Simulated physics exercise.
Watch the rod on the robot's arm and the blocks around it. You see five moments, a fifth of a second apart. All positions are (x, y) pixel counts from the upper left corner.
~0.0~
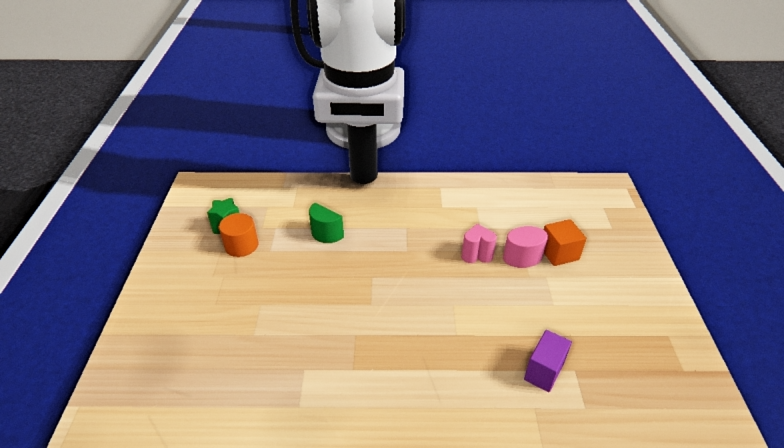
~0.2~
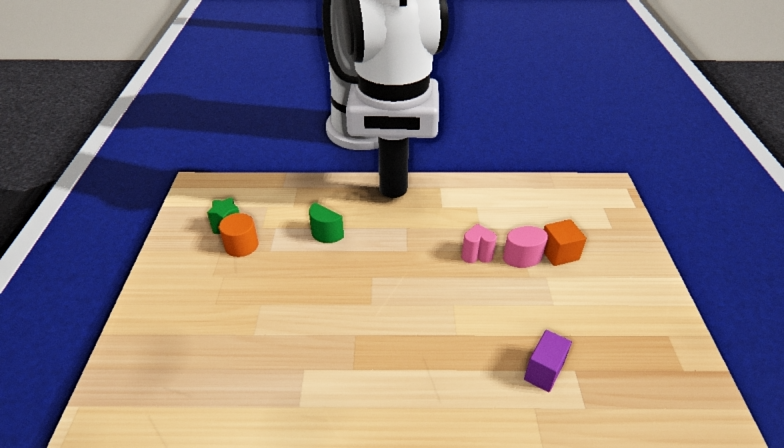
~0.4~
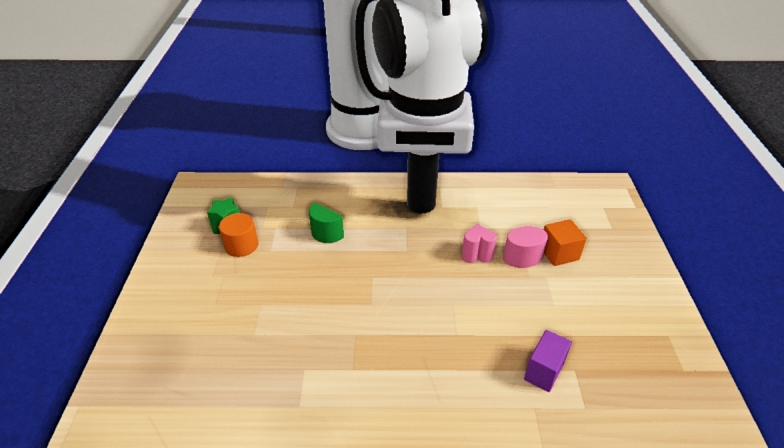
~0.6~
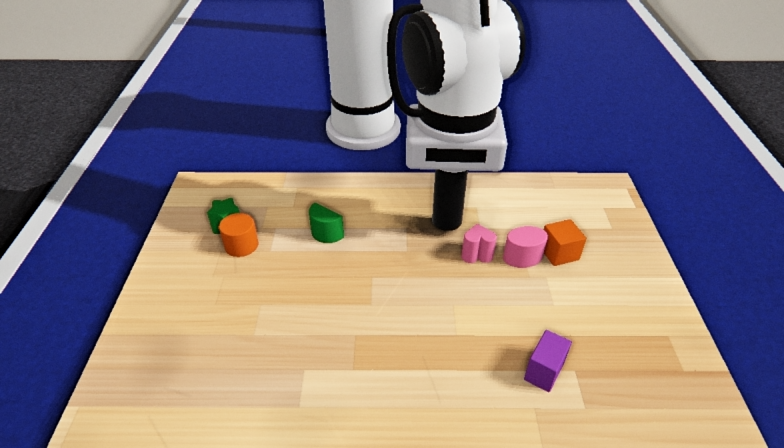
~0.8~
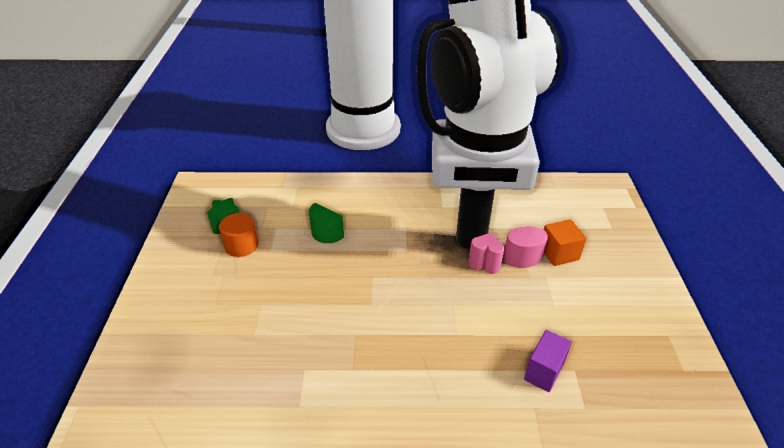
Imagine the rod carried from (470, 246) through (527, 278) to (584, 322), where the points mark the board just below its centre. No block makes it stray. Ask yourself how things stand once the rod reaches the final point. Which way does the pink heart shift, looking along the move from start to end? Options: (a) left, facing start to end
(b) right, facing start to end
I choose b.
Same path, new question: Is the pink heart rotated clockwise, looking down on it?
Yes
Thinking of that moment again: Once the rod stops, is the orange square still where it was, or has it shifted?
Once the path is done, it is somewhere new.
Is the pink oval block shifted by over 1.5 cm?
I expect so.
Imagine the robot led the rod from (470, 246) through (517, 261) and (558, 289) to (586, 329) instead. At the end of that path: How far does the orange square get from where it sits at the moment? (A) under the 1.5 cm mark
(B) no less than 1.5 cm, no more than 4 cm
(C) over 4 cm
The correct letter is B.
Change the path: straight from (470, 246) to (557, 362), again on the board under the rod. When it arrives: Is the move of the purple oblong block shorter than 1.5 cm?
It seems not.
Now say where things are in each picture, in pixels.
In the first picture, lower end of the rod (364, 176), tops of blocks, pink heart (480, 233), pink oval block (528, 235), purple oblong block (551, 349), orange square (566, 231).
In the second picture, rod (393, 189), blocks as before.
In the third picture, rod (421, 204), blocks as before.
In the fourth picture, rod (447, 221), blocks as before.
In the fifth picture, rod (471, 239), pink heart (488, 242), pink oval block (528, 235), purple oblong block (551, 349), orange square (566, 231).
The first path, step by step. One third of the way, rod (510, 260); pink heart (513, 267), turned 35° clockwise; pink oval block (545, 238), turned 40° anticlockwise; orange square (574, 228), turned 15° clockwise.
Two thirds of the way, rod (549, 284); pink heart (517, 274), turned 60° clockwise; pink oval block (555, 241), turned 90° anticlockwise; orange square (578, 227).
At the end, rod (587, 314); pink heart (517, 274), turned 60° clockwise; pink oval block (555, 241), turned 90° anticlockwise; purple oblong block not moved; orange square (578, 227).
